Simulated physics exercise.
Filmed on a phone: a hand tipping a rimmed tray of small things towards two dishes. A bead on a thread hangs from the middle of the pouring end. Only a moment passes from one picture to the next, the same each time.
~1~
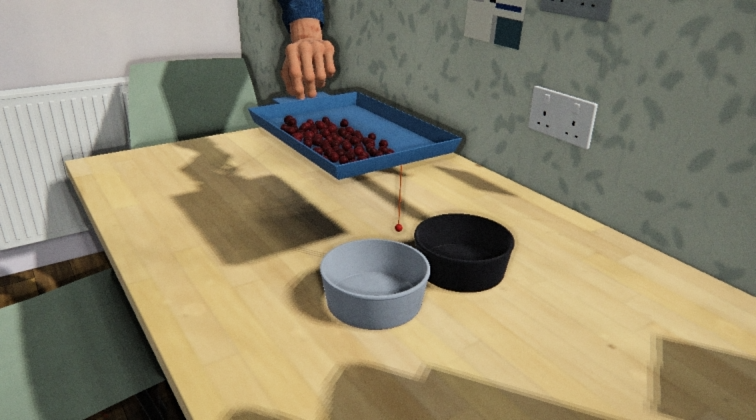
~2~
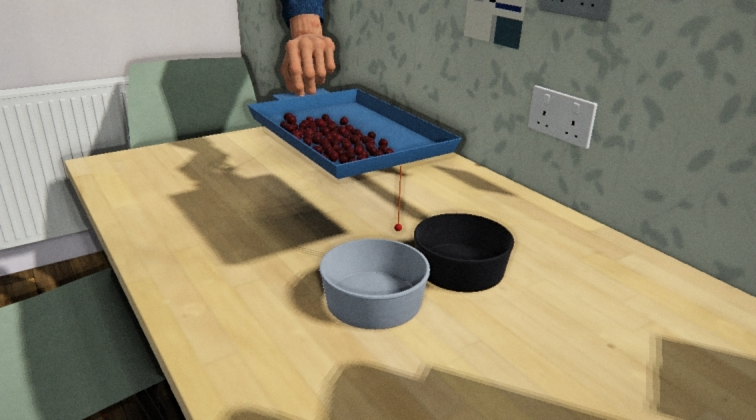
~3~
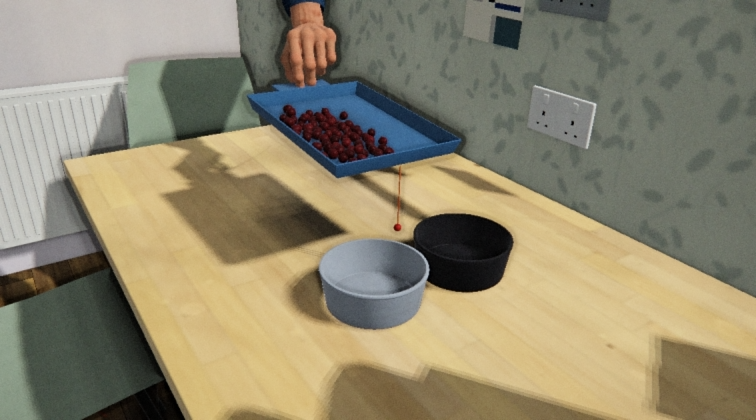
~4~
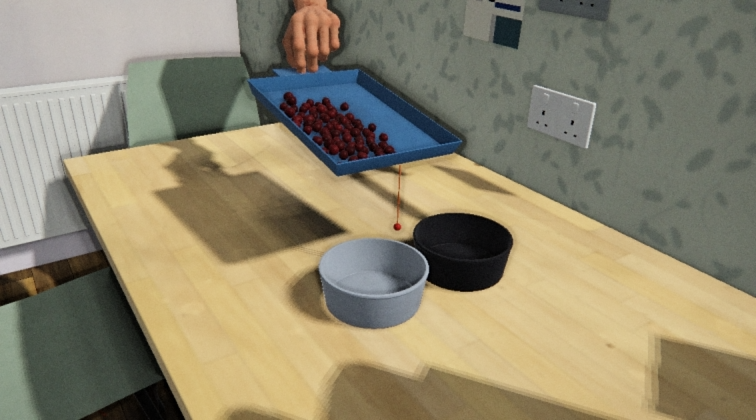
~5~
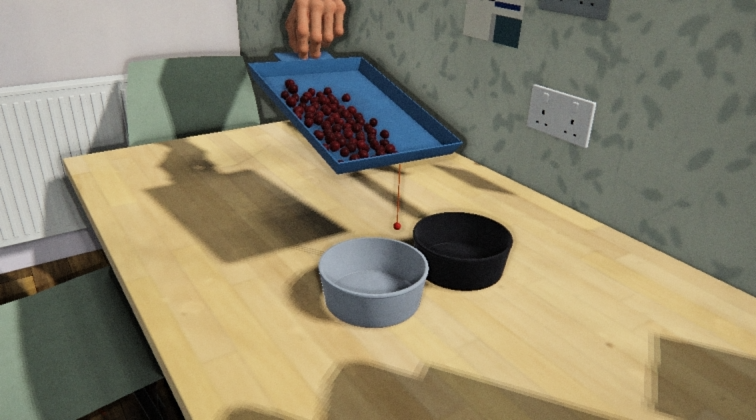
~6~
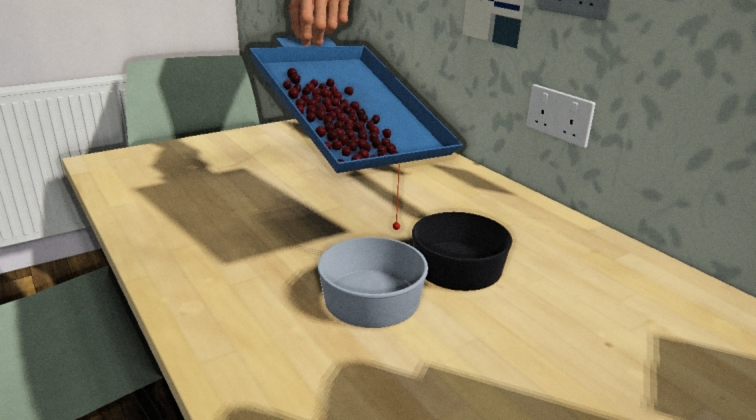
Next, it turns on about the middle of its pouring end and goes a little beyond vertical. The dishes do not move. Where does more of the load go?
It favours the right-hand dish.
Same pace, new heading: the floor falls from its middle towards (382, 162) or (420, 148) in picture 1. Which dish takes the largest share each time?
At the first place the left dish, at the second the right dish.
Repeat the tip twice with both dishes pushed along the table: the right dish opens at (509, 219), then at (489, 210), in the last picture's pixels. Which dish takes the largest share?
The first try: The dish on the left. The second: The dish on the left.
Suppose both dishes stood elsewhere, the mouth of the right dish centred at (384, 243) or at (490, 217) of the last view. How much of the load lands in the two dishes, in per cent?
About 20 and 80 per cent.
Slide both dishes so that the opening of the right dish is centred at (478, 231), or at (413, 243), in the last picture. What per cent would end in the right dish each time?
The first gives 50 %, the second 60 %.
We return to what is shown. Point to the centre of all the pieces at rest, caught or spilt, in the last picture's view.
Close to (453, 269).
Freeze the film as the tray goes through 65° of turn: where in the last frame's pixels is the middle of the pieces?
Roughly at (398, 140).
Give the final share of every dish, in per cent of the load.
About: Left dish 30, right dish 60 per cent.
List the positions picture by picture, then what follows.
In the first picture, corners of the pouring end near (338, 163) and (455, 138), level; middle of the load near (338, 141), dried cherries; left dish near (406, 306); right dish near (496, 271); bead on its thread near (399, 228).
In the second picture, corners of the pouring end near (338, 163) and (455, 138), level; middle of the load near (338, 140).
In the third picture, corners of the pouring end near (338, 162) and (455, 139), tipped barely, lowest at the right corner; middle of the load near (337, 136).
In the fourth picture, corners of the pouring end near (339, 161) and (456, 140), tipped a little, lowest at the right corner; middle of the load near (338, 129).
In the fifth picture, corners of the pouring end near (340, 160) and (456, 141), tipped a little, lowest at the right corner; middle of the load near (339, 123).
In the sixth picture, corners of the pouring end near (341, 159) and (456, 142), tipped clearly, lowest at the right corner; middle of the load near (341, 118); left dish near (403, 305); right dish near (494, 269).
Shortly afterwards, tray tipped steeply; all but a few on the tray; only a few in the right dish; only a few in the air.
Next, tray tipped past a quarter turn; near a quarter on the tray; a little in the left dish; near a third in the right dish; only a few outside both; near a quarter in the air.
Some moments later, tray tipped past a quarter turn; near a quarter in the left dish; near two thirds in the right dish; a little outside both.
In the end, tray tipped past a quarter turn; near a quarter in the left dish; near two thirds in the right dish; a little outside both.
